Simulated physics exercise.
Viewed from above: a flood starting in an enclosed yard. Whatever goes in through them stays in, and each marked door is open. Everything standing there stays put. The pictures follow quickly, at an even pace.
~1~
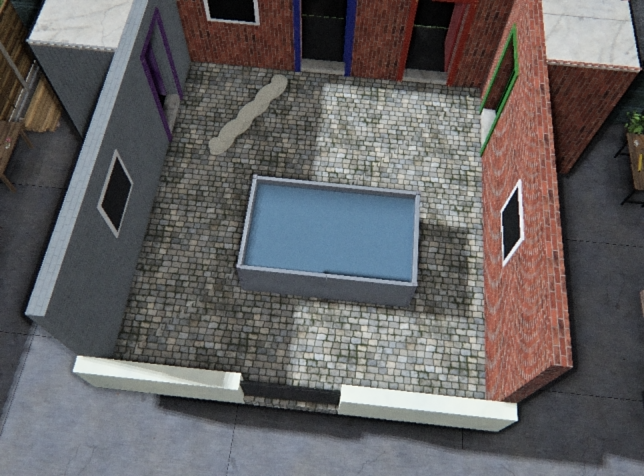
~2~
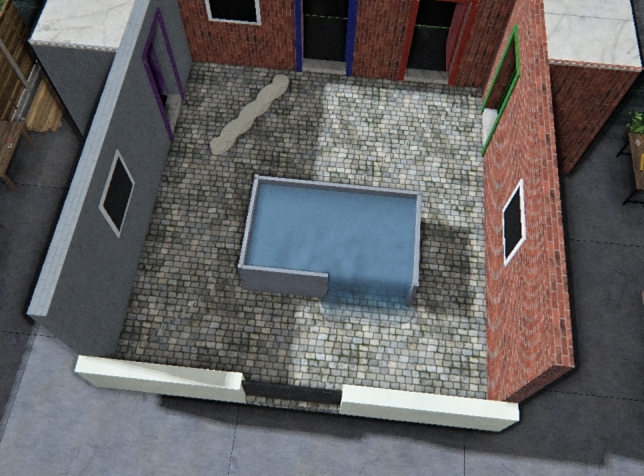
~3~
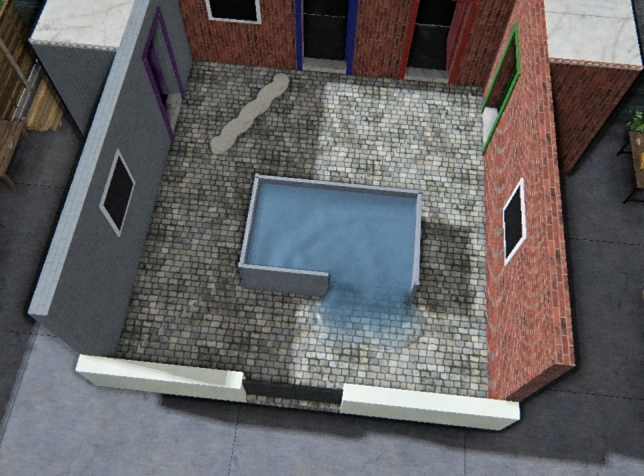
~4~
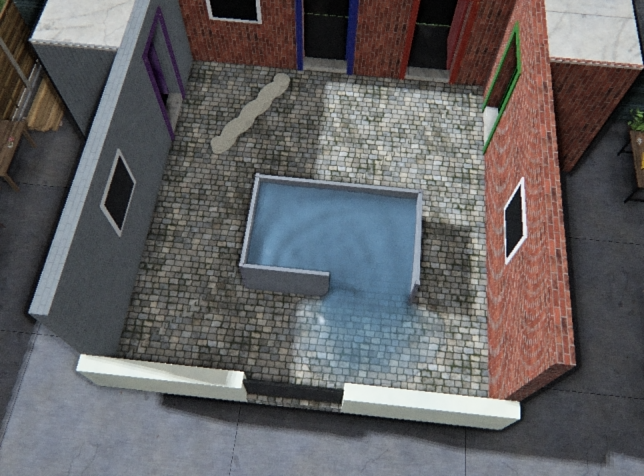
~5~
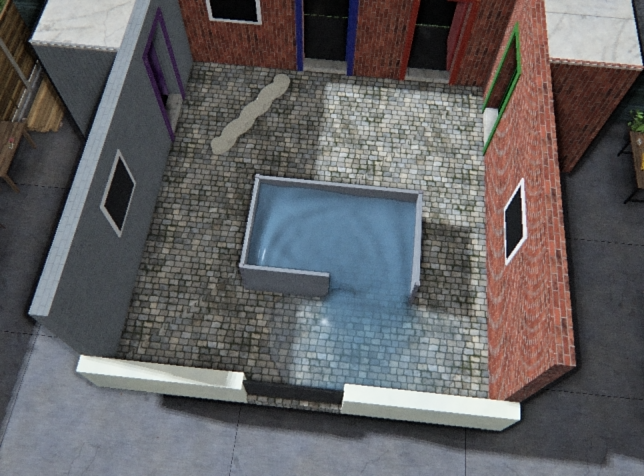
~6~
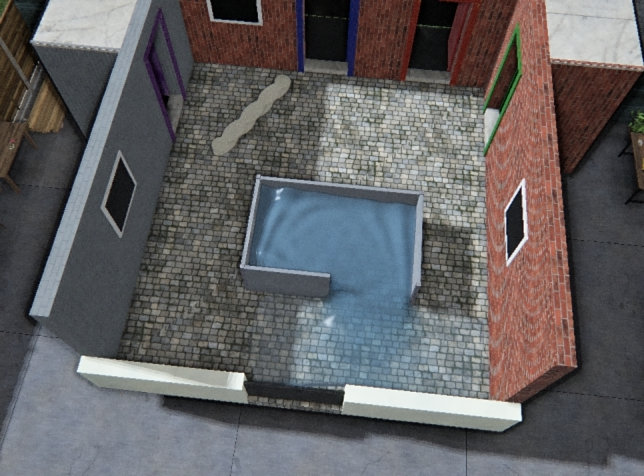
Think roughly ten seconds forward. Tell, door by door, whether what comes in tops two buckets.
In turn, the green door keeps to two buckets or fewer; the blue door keeps to two buckets or fewer; the purple door keeps to two buckets or fewer; the red door tops two buckets.
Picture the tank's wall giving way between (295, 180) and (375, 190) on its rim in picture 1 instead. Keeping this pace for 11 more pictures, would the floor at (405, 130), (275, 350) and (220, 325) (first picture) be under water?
Point by point: Swamped, untouched and untouched.
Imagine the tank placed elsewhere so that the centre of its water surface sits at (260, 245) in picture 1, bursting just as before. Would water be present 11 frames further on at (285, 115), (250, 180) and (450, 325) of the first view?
Spared, spared, hit.
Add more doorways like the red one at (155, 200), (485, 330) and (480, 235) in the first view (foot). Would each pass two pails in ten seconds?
Note: Door one undershoots; door two overshoots; door three undershoots.
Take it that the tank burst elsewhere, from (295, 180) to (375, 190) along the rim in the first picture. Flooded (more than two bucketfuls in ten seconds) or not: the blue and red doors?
Put simply: The blue one clears the cutoff; as for the red one, it clears the cutoff.
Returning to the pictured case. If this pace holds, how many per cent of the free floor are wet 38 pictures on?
It should be close to 90 %.
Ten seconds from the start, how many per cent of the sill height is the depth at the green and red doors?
Roughly 70 and 100 %.
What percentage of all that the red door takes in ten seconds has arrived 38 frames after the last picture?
Roughly 85 percent.
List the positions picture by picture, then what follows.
The first frame shows still water in the water tank at (331, 231).
In the second frame, the front is at (412, 308), out from the gap at (368, 293).
In the third frame, the front is at (320, 336), out from the gap at (368, 293).
In the fourth frame, water pours out at (369, 293) and has run to (339, 381).
In the fifth frame, water pours out at (369, 294) and has run to a hidden place.
In the sixth frame, the front is at a hidden place, out from the gap at (369, 295).
A moment on, water covers 20 % of the floor; the green door not reached, the blue door not reached, the purple door not reached, the red door not reached.
Next, water covers 35 % of the floor; the green door not reached, the blue door not reached, the purple door not reached, the red door not reached.
Then, water covers 65 % of the floor; the green door wet at the sill, nothing in, the blue door not reached, the purple door wet at the sill, nothing in, the red door under two buckets in.
Later, water covers 90 % of the floor; the green door wet at the sill, nothing in, the blue door wet at the sill, nothing in, the purple door wet at the sill, nothing in, the red door far over two buckets in.
In the end, water covers 95 % of the floor; the green door wet at the sill, nothing in, the blue door under two buckets in, the purple door under two buckets in, the red door far over two buckets in.
